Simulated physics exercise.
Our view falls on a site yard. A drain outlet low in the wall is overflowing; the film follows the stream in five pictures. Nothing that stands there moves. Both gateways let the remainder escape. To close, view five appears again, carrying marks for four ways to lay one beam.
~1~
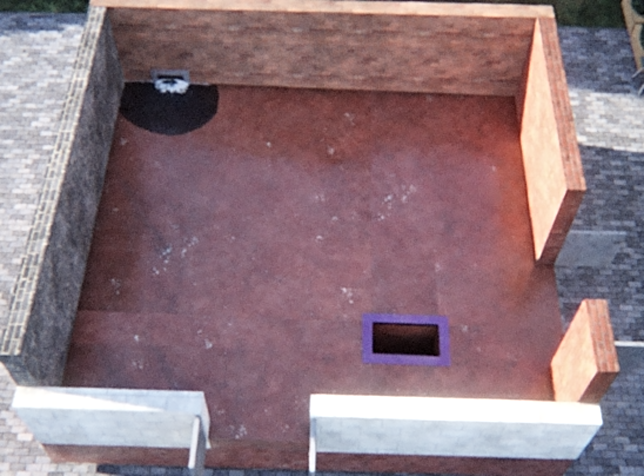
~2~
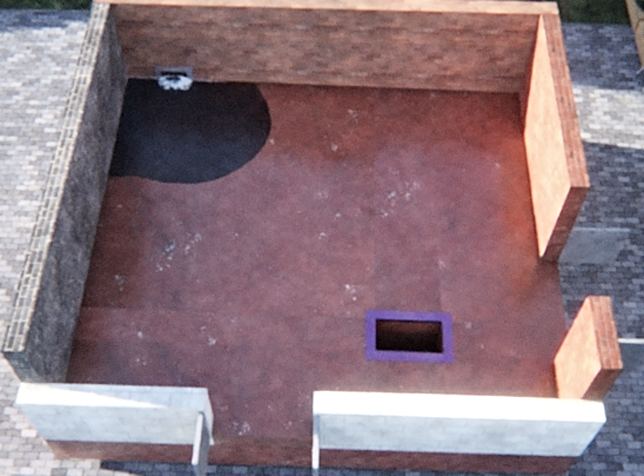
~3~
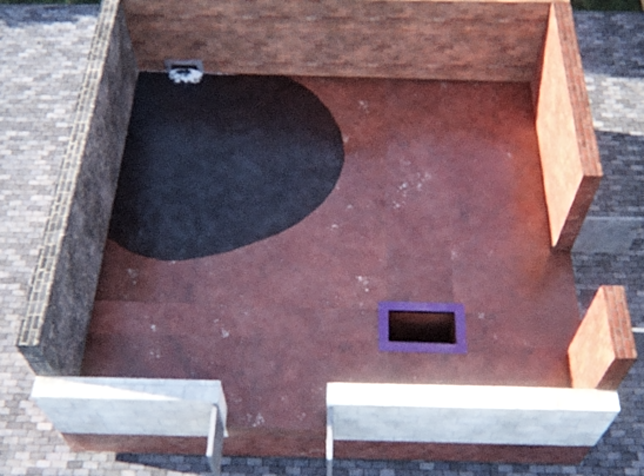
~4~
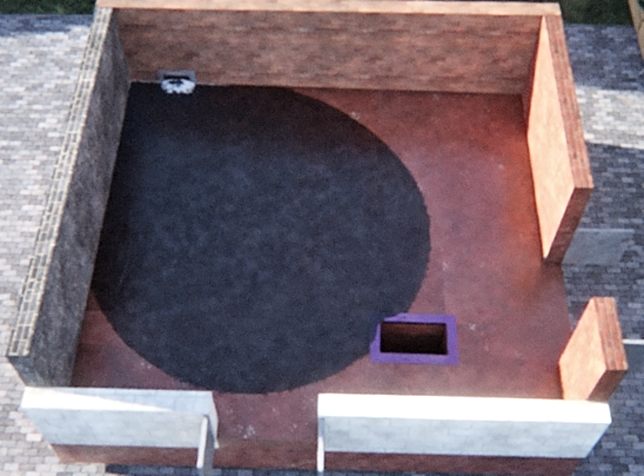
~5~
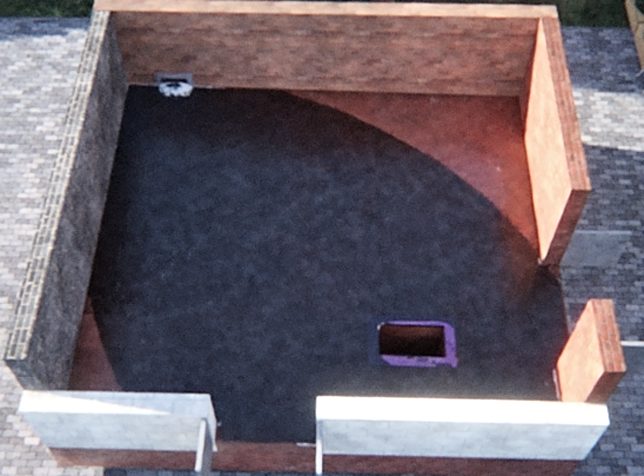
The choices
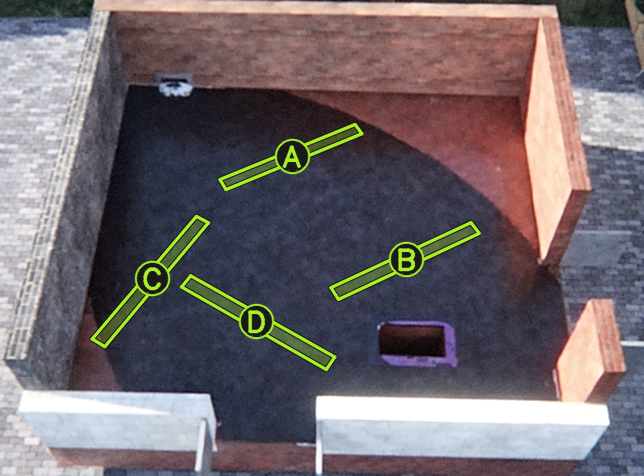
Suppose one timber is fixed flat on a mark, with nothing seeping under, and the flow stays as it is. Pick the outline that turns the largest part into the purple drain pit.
D is best.
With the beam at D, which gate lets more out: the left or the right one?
More leaves on the right.
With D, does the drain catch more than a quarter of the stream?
Yes.
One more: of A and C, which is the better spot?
C.
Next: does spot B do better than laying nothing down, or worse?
Spot B is worse.
On the marked copy, A from (222, 184) to (358, 129); B from (334, 293) to (475, 228); C from (98, 342) to (202, 219); D from (186, 281) to (330, 363).
With A, about 23 % of the stream goes into the purple drain pit, about 77 % out by the gates.
With B, about 23 % of the stream goes into the purple drain pit, about 77 % out by the gates.
With C, about 33 % of the stream goes into the purple drain pit, about 67 % out by the gates.
With D, about 43 % of the stream goes into the purple drain pit, about 57 % out by the gates.
